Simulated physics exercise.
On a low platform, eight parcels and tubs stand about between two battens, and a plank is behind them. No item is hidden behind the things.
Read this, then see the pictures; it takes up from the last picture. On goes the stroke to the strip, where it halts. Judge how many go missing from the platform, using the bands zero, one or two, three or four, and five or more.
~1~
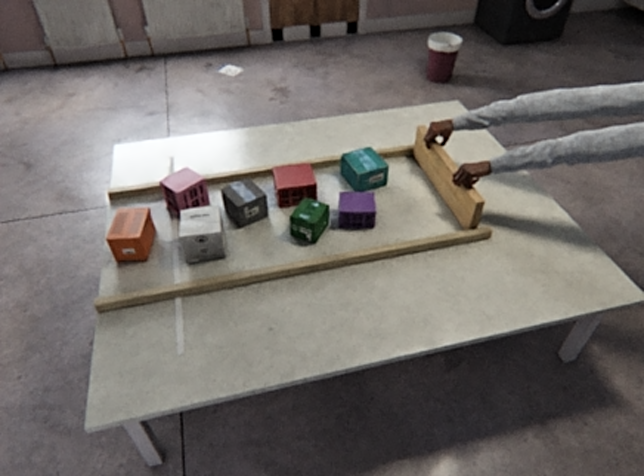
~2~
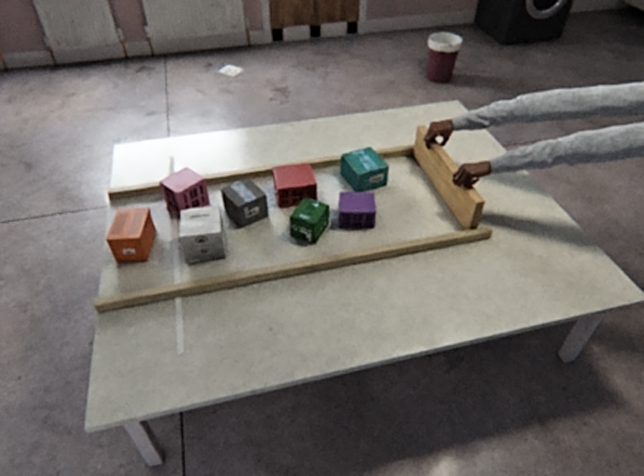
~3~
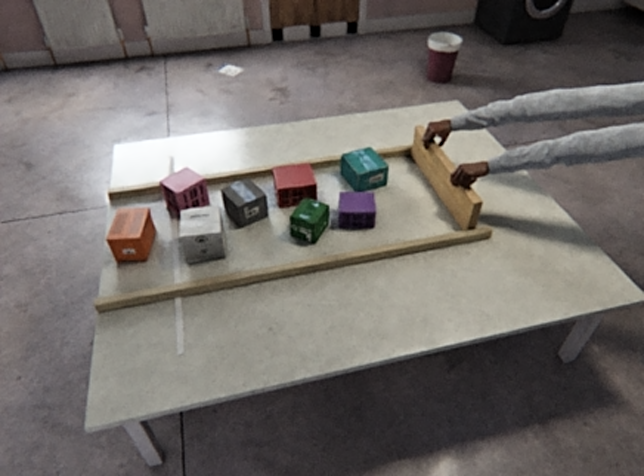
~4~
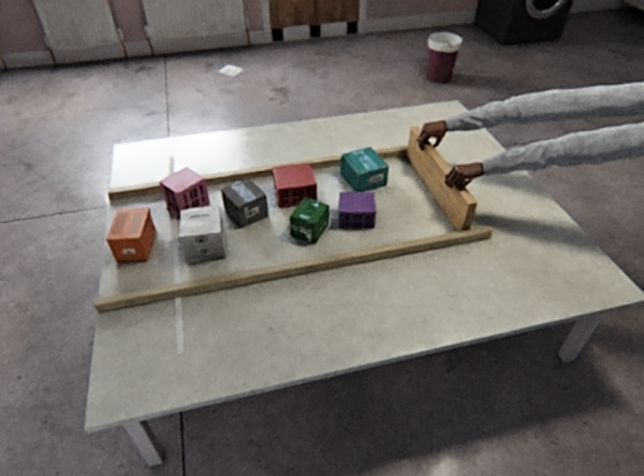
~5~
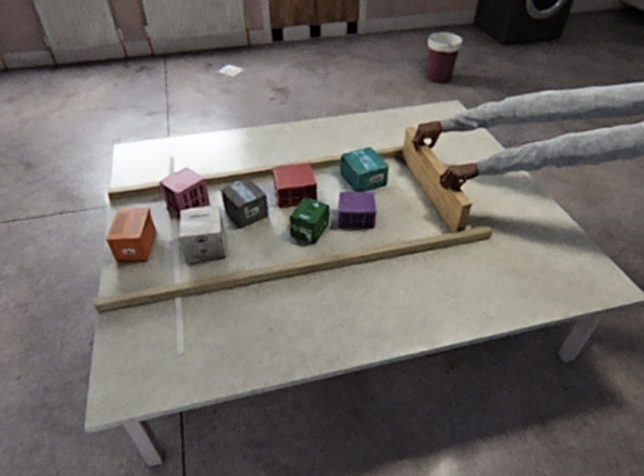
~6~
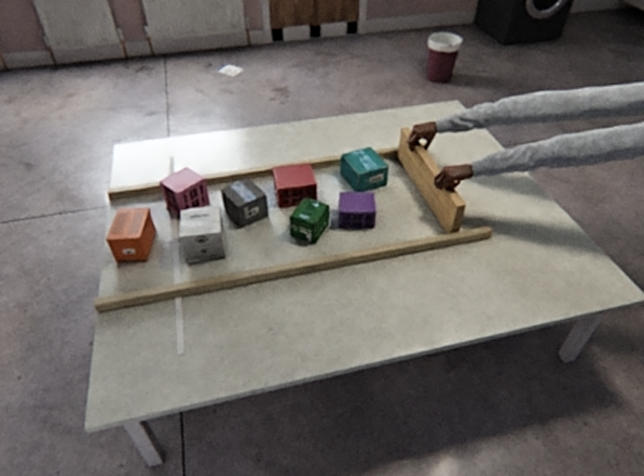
It will most likely knock three or four off.
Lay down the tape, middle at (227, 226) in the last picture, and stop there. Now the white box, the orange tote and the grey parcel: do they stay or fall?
Okay, so the white box is still on top, the orange tote ends up down, and finally the grey parcel is still on top.
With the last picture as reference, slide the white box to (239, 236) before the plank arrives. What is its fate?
In that case it ends up off.
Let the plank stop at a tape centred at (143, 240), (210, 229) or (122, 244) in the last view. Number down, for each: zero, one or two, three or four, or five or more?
At least five; one to two; more than four.
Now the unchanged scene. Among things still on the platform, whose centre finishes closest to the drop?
The red crate, that one.
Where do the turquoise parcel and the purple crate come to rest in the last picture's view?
The turquoise parcel ends up near (153, 201), and the purple crate near (154, 247).
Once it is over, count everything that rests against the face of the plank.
Contact count: 2.
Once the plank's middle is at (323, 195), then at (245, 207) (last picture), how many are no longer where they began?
It comes to 5 for the first spot, 8 for the other.
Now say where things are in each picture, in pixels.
In the first frame, orange tote (133, 235); pink crate (185, 192); white box (203, 234); plank (444, 175); tape (175, 235).
In the second frame, pink crate (185, 192); plank (444, 175).
In the third frame, white box (203, 234); purple crate (357, 210).
In the fourth frame, orange tote (133, 235); grey parcel (245, 203).
In the fifth frame, pink crate (185, 192); turquoise parcel (364, 170).
In the sixth frame, orange tote (133, 235); pink crate (185, 192); white box (203, 234); plank (427, 178); tape (175, 235).
Soon after, none off yet; orange tote at rest near (133, 235); pink crate at rest near (185, 192); white box at rest near (203, 234).
By the end, the number that fall off is three or four; fallen, grey parcel, white box, pink crate and orange tote.
